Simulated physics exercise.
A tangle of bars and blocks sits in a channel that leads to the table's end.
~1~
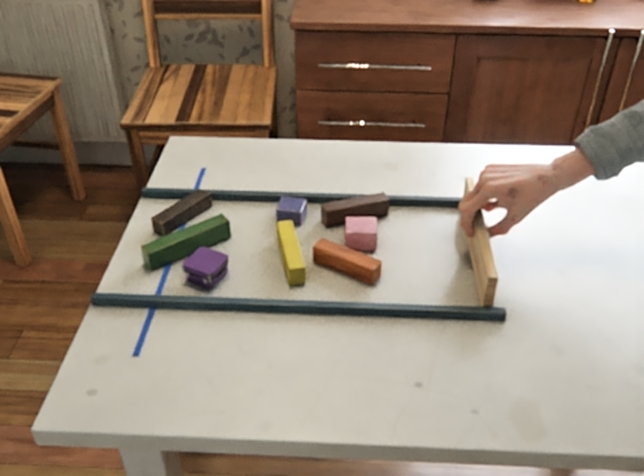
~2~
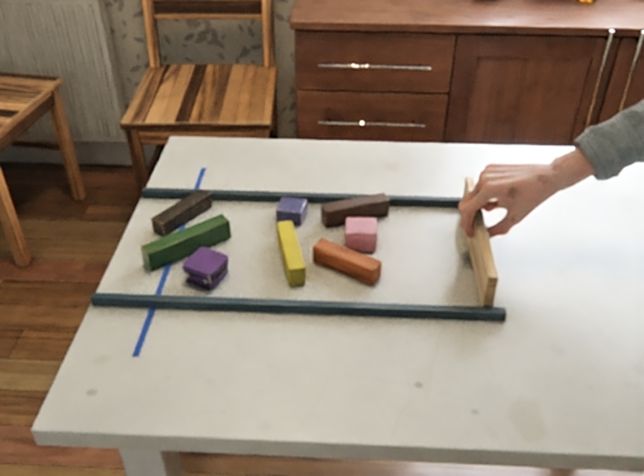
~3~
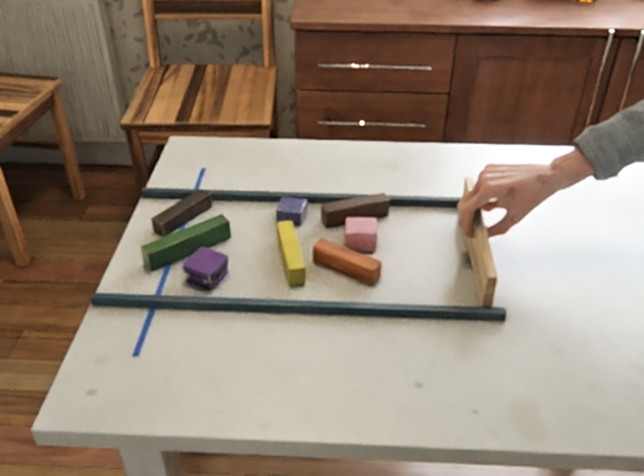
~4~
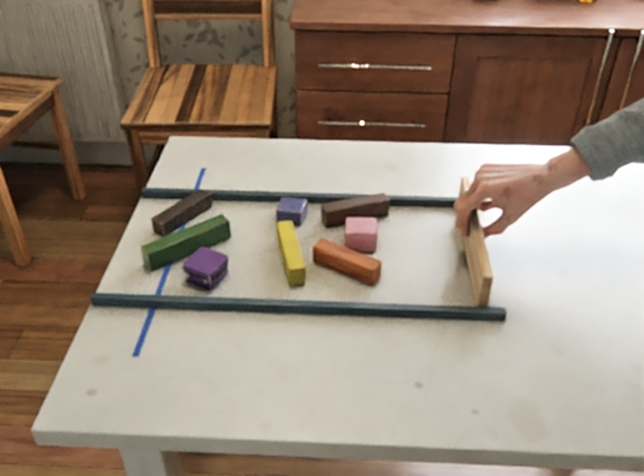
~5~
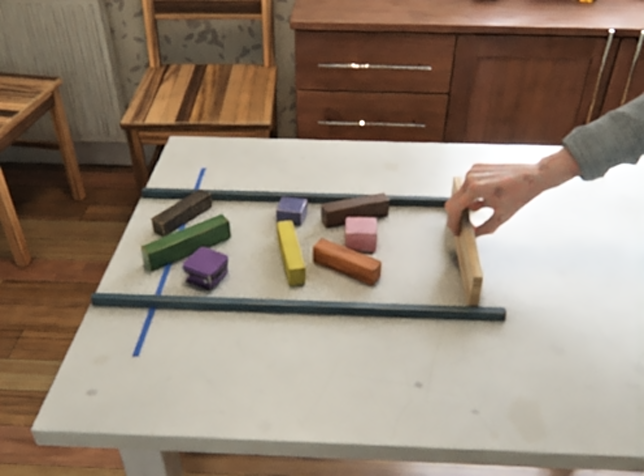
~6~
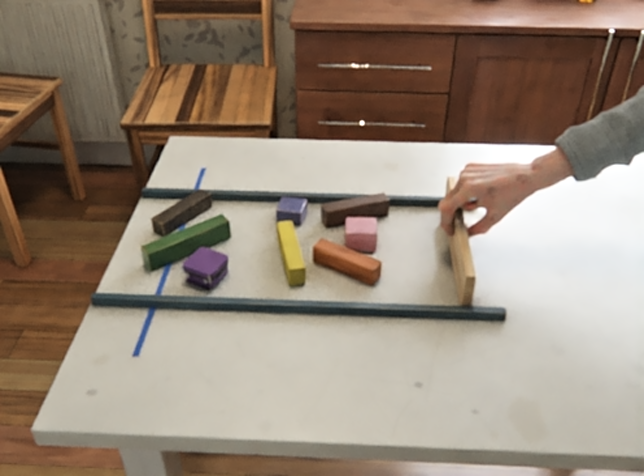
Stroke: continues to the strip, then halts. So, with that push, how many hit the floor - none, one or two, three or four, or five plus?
The number gone is small: One or two.
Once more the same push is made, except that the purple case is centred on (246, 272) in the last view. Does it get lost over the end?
In the end it hangs on.
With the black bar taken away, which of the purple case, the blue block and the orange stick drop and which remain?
Purple case: Is still there; blue block: Is still there; orange stick: Is still there.
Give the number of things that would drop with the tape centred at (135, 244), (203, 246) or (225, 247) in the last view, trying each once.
So, one try after another, the floor gets 7, then 0, then 0.
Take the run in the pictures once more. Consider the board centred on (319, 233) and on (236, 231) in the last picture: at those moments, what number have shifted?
5, then 8.
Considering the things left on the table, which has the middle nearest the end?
Answer: The purple case.
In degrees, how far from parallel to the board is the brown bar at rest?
Close to 40°.
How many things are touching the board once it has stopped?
It's 4 of them.
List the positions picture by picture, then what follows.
Black bar (183, 212); green bar (188, 241); purple case (207, 269); board (478, 239); tape (176, 245), in the first picture.
Green bar (188, 242); yellow stick (291, 252), in the second picture.
Purple case (207, 269); pink block (361, 234), in the third picture.
Black bar (183, 212); board (473, 238), in the fourth picture.
Green bar (188, 242); brown bar (355, 210), in the fifth picture.
Black bar (183, 212); green bar (188, 242); purple case (207, 269); board (458, 238); tape (176, 245), in the sixth picture.
Soon after, none off yet; black bar at rest near (183, 212); green bar at rest near (188, 242); purple case at rest near (207, 269).
In the end, the number that fall off is one or two; gone, green bar and black bar.
